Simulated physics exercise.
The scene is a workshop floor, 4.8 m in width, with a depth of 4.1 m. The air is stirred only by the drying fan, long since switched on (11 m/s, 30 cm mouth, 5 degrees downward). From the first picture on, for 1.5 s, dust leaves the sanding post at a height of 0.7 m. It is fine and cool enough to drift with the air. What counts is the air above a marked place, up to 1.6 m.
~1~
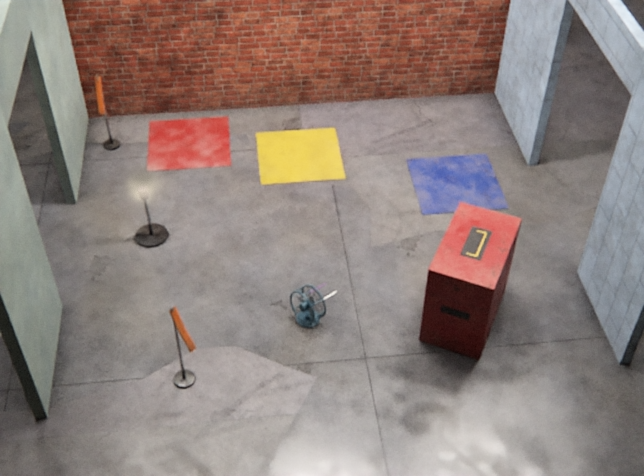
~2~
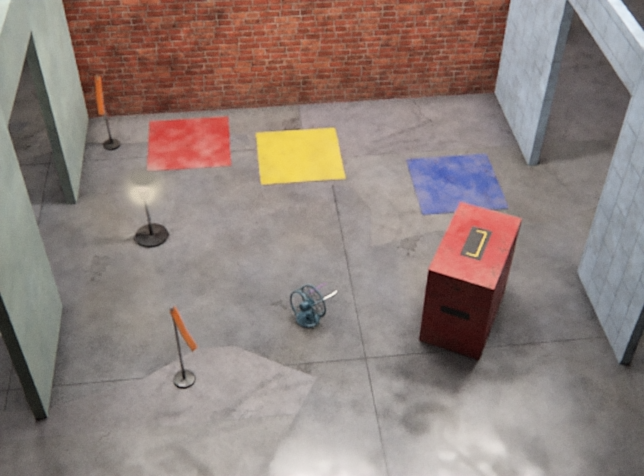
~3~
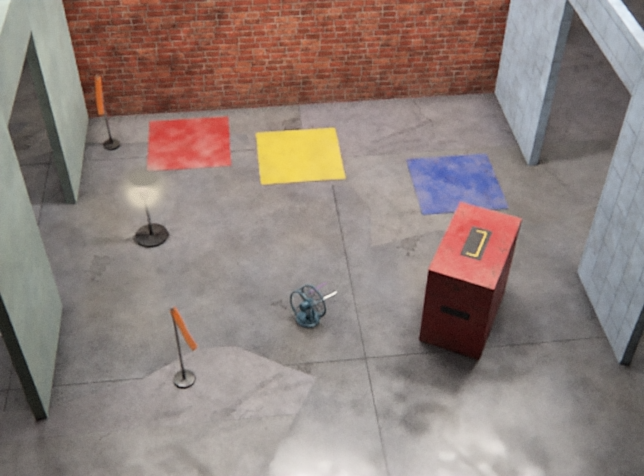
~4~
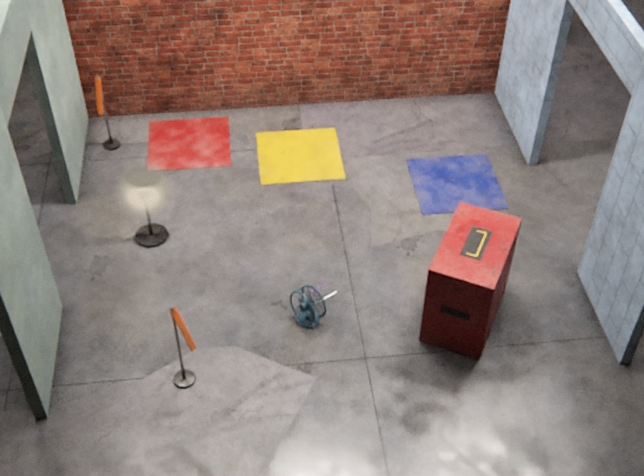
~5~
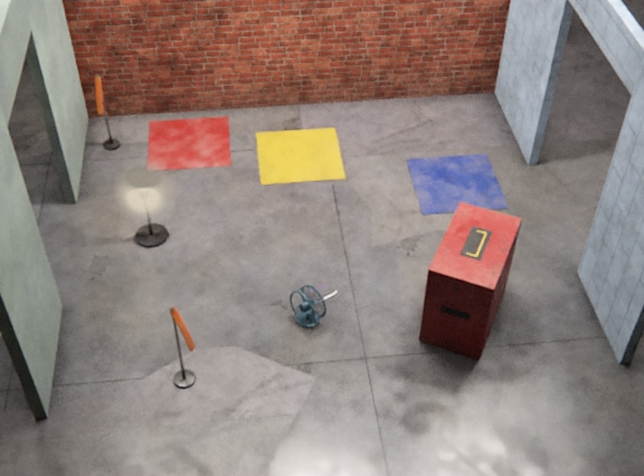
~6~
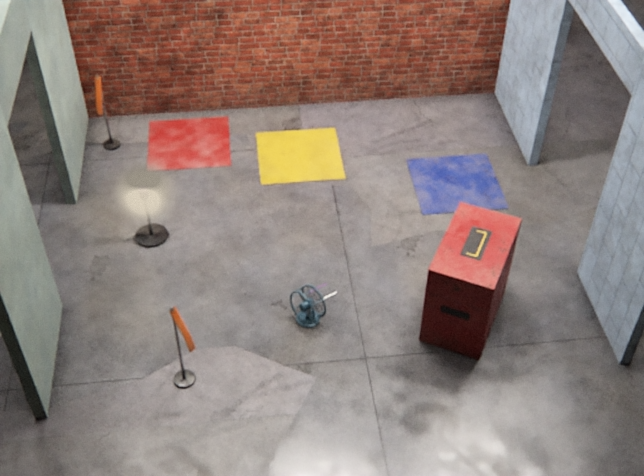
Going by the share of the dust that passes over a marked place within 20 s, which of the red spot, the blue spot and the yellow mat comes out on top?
The blue one.
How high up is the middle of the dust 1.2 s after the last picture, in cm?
Roughly 70 cm up.
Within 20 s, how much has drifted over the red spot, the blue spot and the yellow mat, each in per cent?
Roughly 4 % red, 60 % blue, 0 % yellow.
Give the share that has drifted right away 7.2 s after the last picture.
Some 40 per cent.
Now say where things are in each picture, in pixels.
In the first frame, the dust is thickest near (142, 186), the sanding post stands at (145, 197) and the drying fan is at (308, 304).
In the second frame, the dust is thickest near (143, 188), the blue spot is centred on (456, 183), the red spot is centred on (189, 143) and the yellow mat is centred on (299, 155).
In the third frame, the dust is thickest near (143, 188), a ribbon ends at (101, 114) and a ribbon ends at (196, 349).
In the fourth frame, the dust is thickest near (143, 189) and the top of a packing case is at (477, 243).
In the fifth frame, the dust is thickest near (143, 190).
In the sixth frame, the dust is thickest near (143, 192), a ribbon ends at (100, 114) and a ribbon ends at (193, 350).
Then, 1.2 s after the last picture, 0 % is gone from the area; 0 % has passed over the blue spot, 0 % over the red spot and 0 % over the yellow mat, and the middle of the rest is near (147, 204).
Then, 3.2 s after the last picture, 0 % is gone from the area; 0 % has passed over the blue spot, 0 % over the red spot and 0 % over the yellow mat, and the middle of the rest is near (174, 256).
Then, 7.2 s after the last picture, 41 % is gone from the area; 48 % has passed over the blue spot, 0 % over the red spot and 0 % over the yellow mat, and the middle of the rest is near (322, 242).
Then, 19.2 s after the last picture, 93 % is gone from the area; 63 % has passed over the blue spot, 4 % over the red spot and 0 % over the yellow mat.
